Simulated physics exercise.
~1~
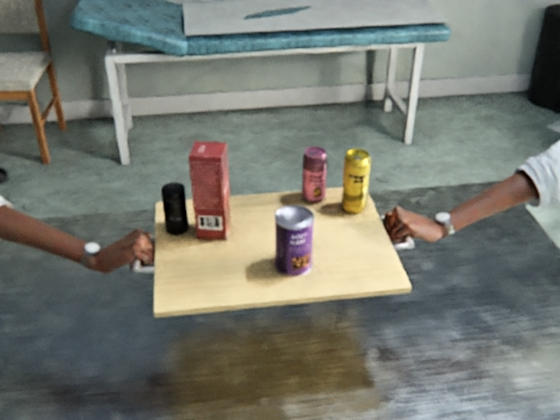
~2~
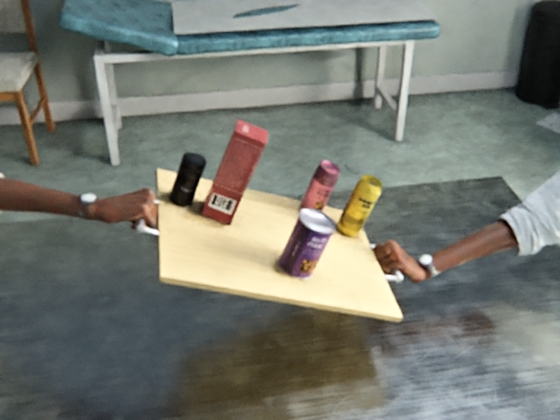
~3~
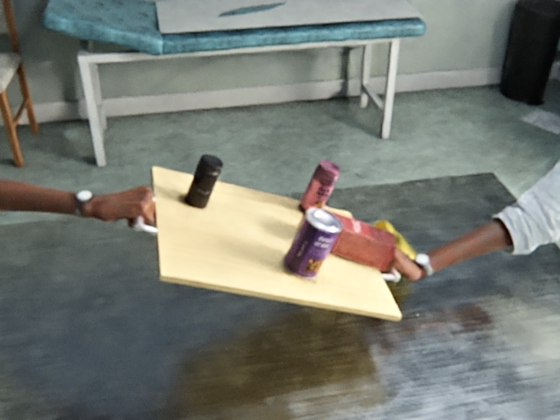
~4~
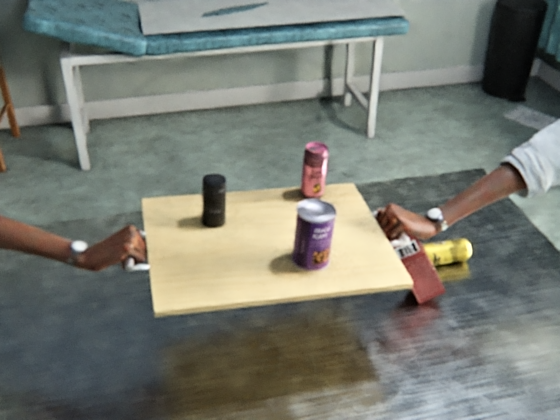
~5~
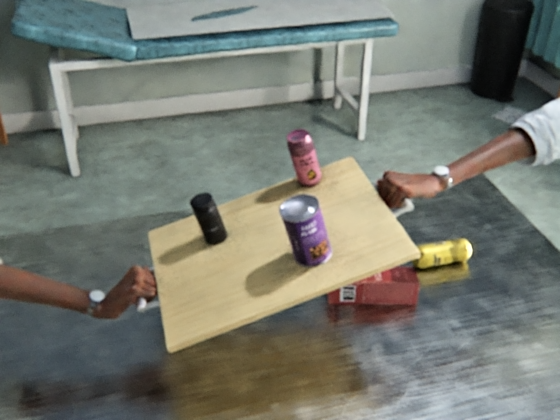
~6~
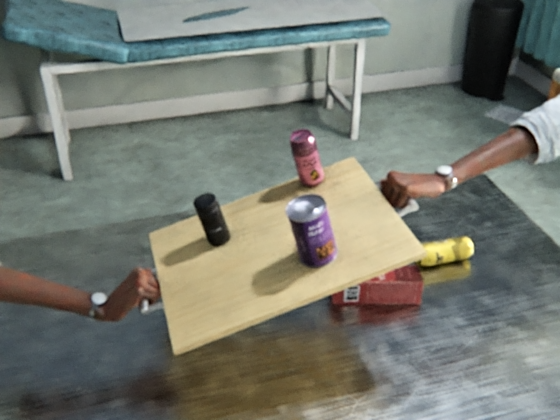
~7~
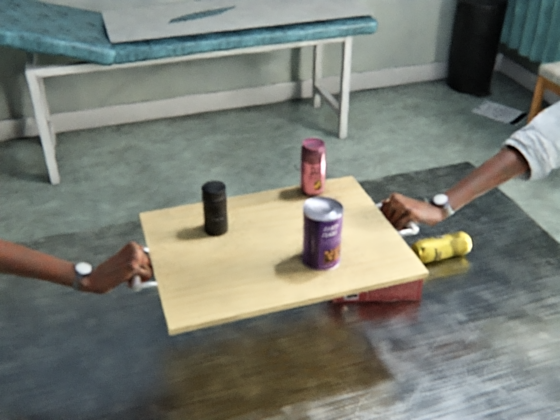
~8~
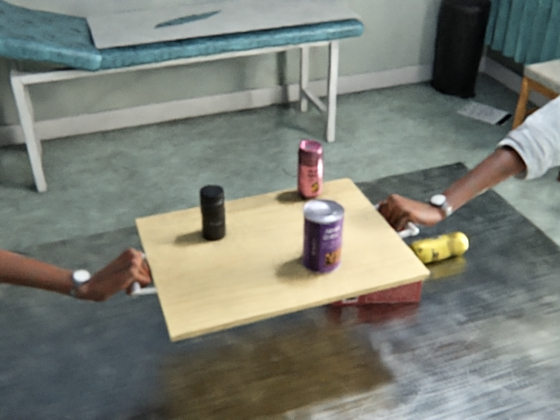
In a room with a padded bench, two hands tipped a wooden board right, and a red carton and a yellow can toppled and fell off; the board then tilted left and levelled, with the black, pink and purple containers still standing on it.
